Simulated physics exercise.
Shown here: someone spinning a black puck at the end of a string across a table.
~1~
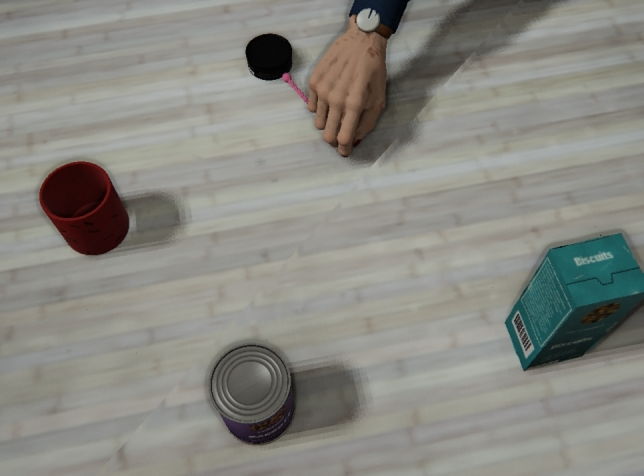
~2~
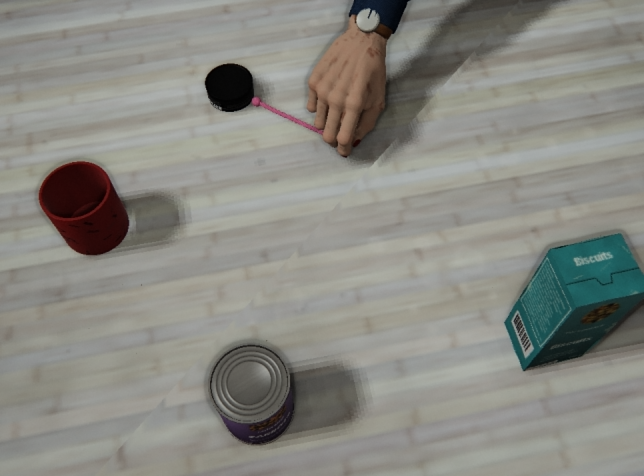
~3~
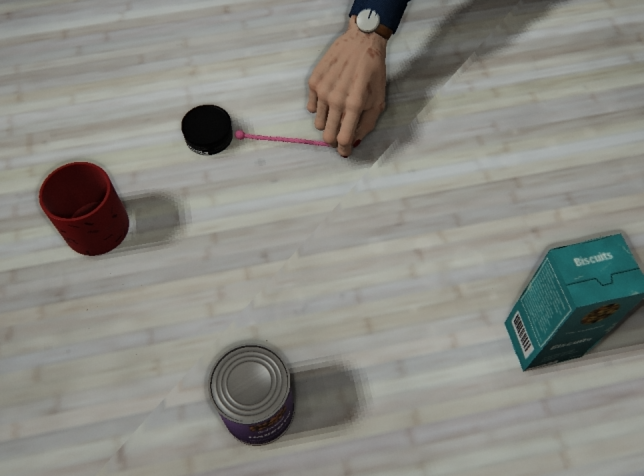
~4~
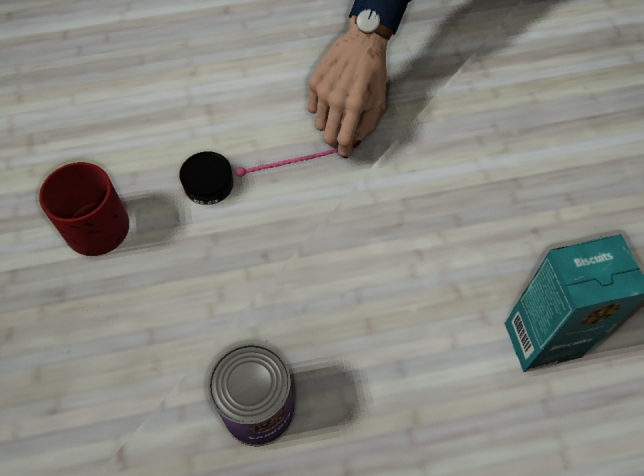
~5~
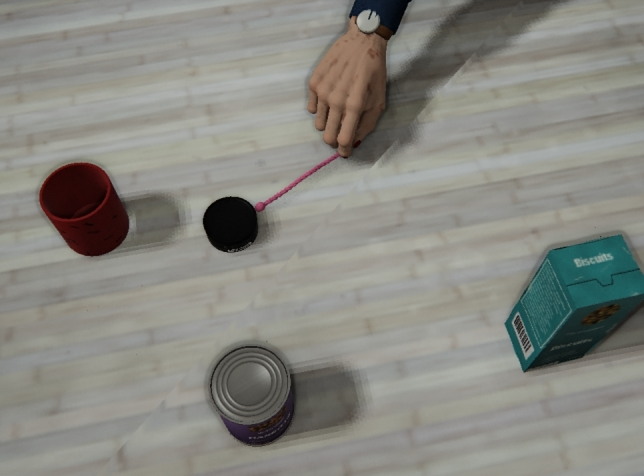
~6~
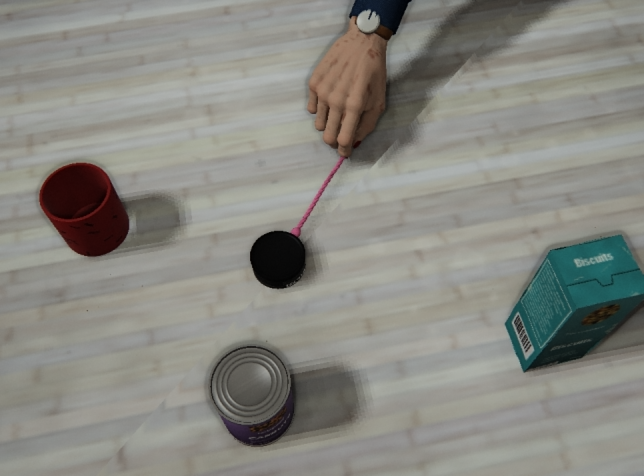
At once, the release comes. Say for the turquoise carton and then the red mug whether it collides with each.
The turquoise carton will receive an impact, the red mug will receive no impact.
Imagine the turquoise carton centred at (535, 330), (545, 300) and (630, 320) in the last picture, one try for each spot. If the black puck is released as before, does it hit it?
Well, the first time it is reached, the second time it is reached, and the third time it is reached.
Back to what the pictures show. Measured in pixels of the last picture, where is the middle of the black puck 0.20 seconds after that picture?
Somewhere about (527, 339), I'd say.
Then, 0.08 s later than the last view, puck near (397, 298).
Then, 0.20 s later than the last view, puck near (526, 339); turquoise carton pushed aside.
Finally, puck near (582, 358); turquoise carton knocked over. The turquoise carton gets hit and the red mug escapes it.
